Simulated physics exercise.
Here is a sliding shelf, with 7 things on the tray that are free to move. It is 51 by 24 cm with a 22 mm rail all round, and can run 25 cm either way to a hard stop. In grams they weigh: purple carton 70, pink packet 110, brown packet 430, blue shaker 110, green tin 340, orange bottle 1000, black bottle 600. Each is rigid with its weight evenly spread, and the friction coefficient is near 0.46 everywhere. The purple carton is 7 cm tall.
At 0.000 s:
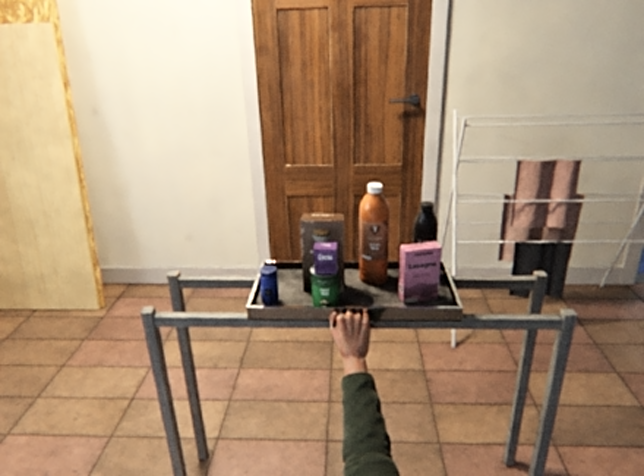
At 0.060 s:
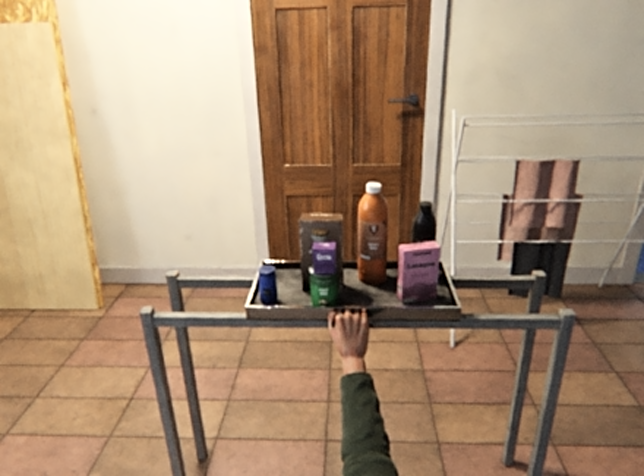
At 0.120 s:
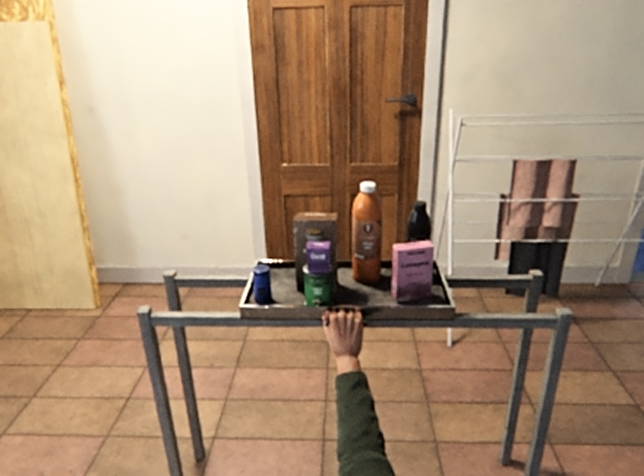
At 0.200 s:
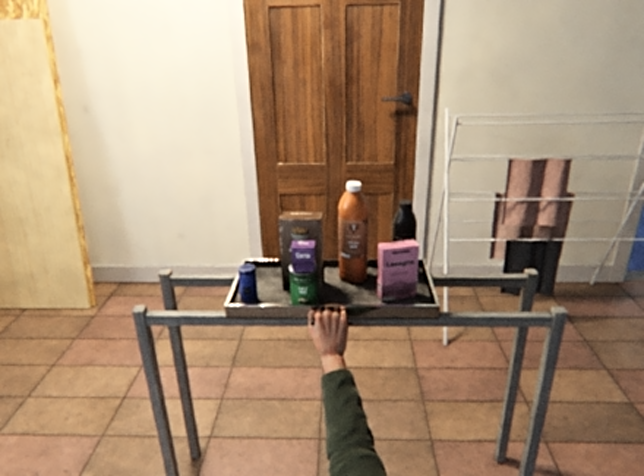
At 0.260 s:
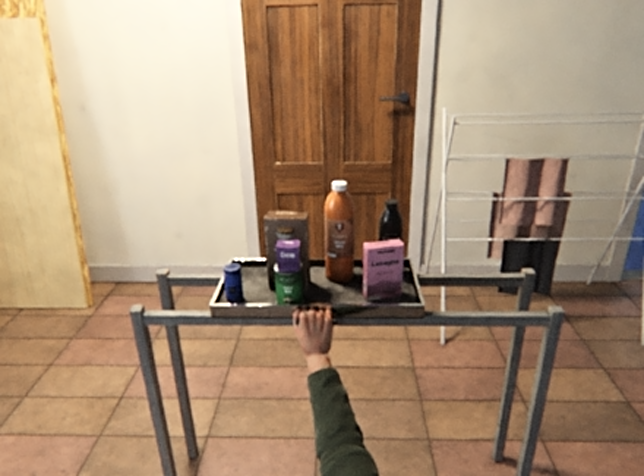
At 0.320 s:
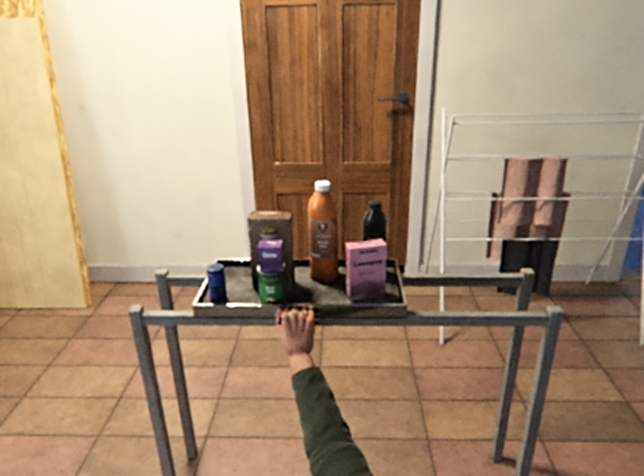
The clip opens on a tray of bottles, packets and small containers resting on a metal frame before a wooden door, with a hand gripping its front edge. The hand barely shifts the tray at first, then slides it steadily left along the rails, the items riding along upright.
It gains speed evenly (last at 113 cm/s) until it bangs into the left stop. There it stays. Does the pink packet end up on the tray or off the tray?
The pink packet stays on the tray.
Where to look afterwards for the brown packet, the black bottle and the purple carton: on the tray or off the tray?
The brown packet finishes off the tray; the black bottle ends off the tray; the purple carton ends off the tray.
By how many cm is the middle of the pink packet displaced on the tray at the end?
About 13 cm.
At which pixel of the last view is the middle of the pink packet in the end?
Around (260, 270).
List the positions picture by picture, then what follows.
Tray midway; pink packet (420, 273); purple carton (326, 258), in the first frame.
Tray midway; blue shaker (268, 285); green tin (324, 287), in the second frame.
Tray has slid 1 cm left; orange bottle (367, 233), in the third frame.
Tray has slid 3 cm left; purple carton (304, 256); brown packet (303, 251), in the fourth frame.
Tray has slid 7 cm left; blue shaker (233, 283); green tin (289, 285), in the fifth frame.
Tray has slid 11 cm left; pink packet (366, 270); orange bottle (323, 232), in the sixth frame.
After 0.72 s, tray has slid 25 cm left; pink packet slid 13 cm near (260, 270); orange bottle leaning 58°; black bottle leaning 56°.
After 1.22 s, tray has slid 25 cm left; purple carton and black bottle now off the tray; pink packet slid 13 cm near (260, 270); orange bottle on its side.
At rest (2.5 s), off the tray, purple carton, brown packet and black bottle; tipped over on the tray, blue shaker and orange bottle; not toppled but over 5 cm from the start, pink packet and green tin. In the last view, pink packet near (260, 270).
